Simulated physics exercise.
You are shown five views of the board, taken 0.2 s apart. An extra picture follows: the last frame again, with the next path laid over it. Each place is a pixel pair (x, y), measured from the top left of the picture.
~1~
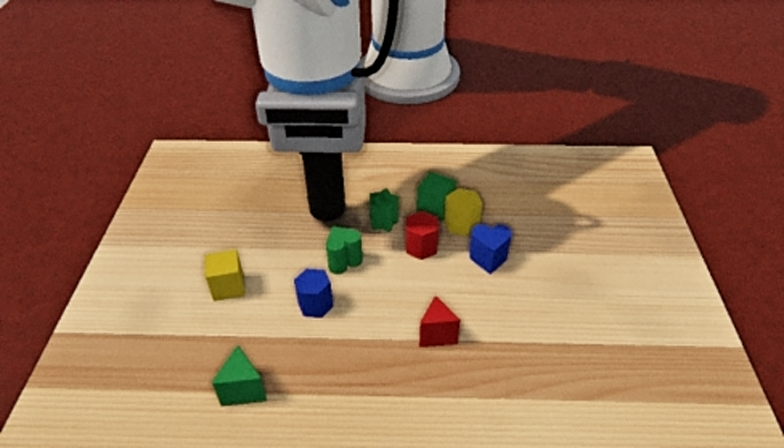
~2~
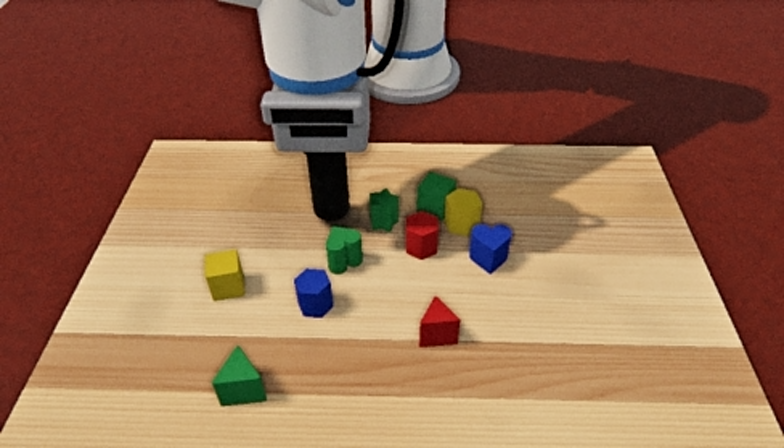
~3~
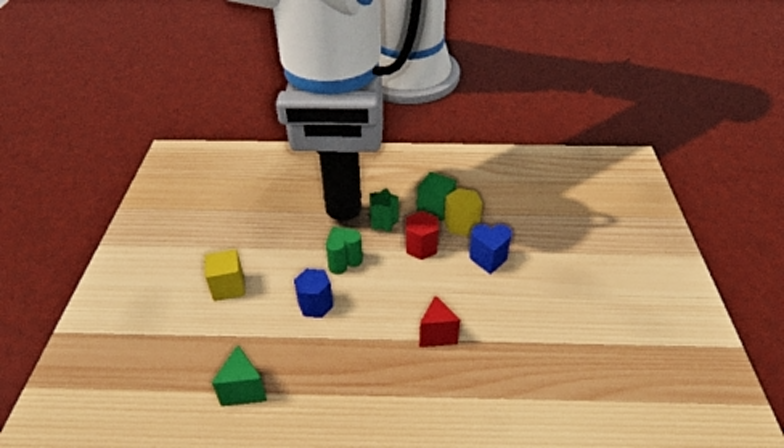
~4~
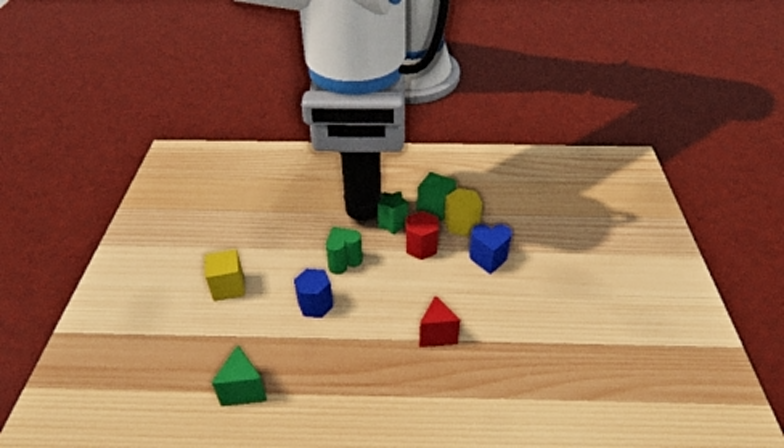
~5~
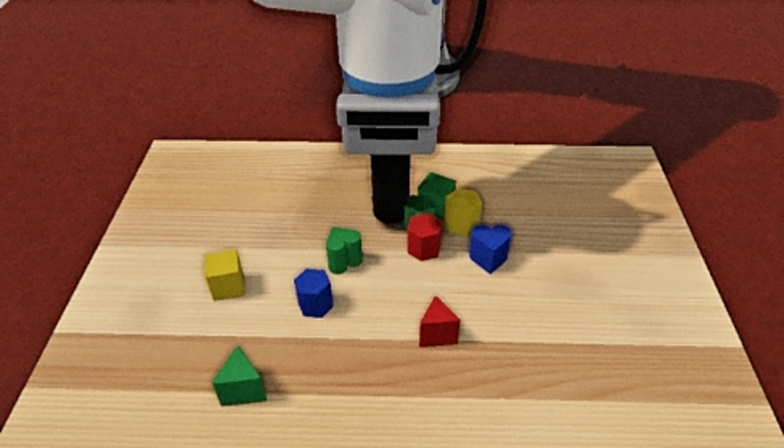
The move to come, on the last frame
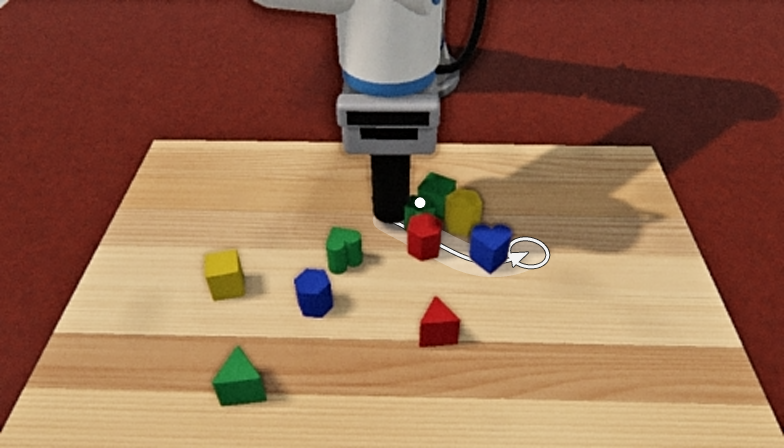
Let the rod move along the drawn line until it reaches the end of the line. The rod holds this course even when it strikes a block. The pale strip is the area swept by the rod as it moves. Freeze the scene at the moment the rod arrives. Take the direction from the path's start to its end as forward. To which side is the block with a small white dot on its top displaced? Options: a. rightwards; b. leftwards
Letter b.
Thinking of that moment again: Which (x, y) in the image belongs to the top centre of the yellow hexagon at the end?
The middle of its upper face will lie at (486, 195).
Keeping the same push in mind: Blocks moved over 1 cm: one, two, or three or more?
Going by the path, three or more blocks will move.
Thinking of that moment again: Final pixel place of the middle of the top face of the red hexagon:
I think it will end close to (453, 257).
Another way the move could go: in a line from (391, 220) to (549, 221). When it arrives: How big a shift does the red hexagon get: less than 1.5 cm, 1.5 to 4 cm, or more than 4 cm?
It shifts by less than 1.5 cm.
Path on the board, from (391, 220) through (432, 241) and (479, 261) to (528, 253); the dot is on the green star.
What follows on the original path. One third of the way, rod (433, 234); green star (468, 215), turned 35° anticlockwise; red hexagon (443, 242), turned 70° clockwise; yellow hexagon (481, 198), turned 35° anticlockwise.
Two thirds of the way, rod (480, 253); green star (494, 216), turned 85° anticlockwise; red hexagon (453, 257), turned 105° clockwise; yellow hexagon (487, 196), turned 50° anticlockwise; blue heart block (524, 245).
At the end, rod (530, 245); green star (513, 209), turned 140° anticlockwise; red hexagon (453, 257), turned 105° clockwise; yellow hexagon (486, 195), turned 60° anticlockwise; blue heart block (561, 250), turned 70° clockwise.
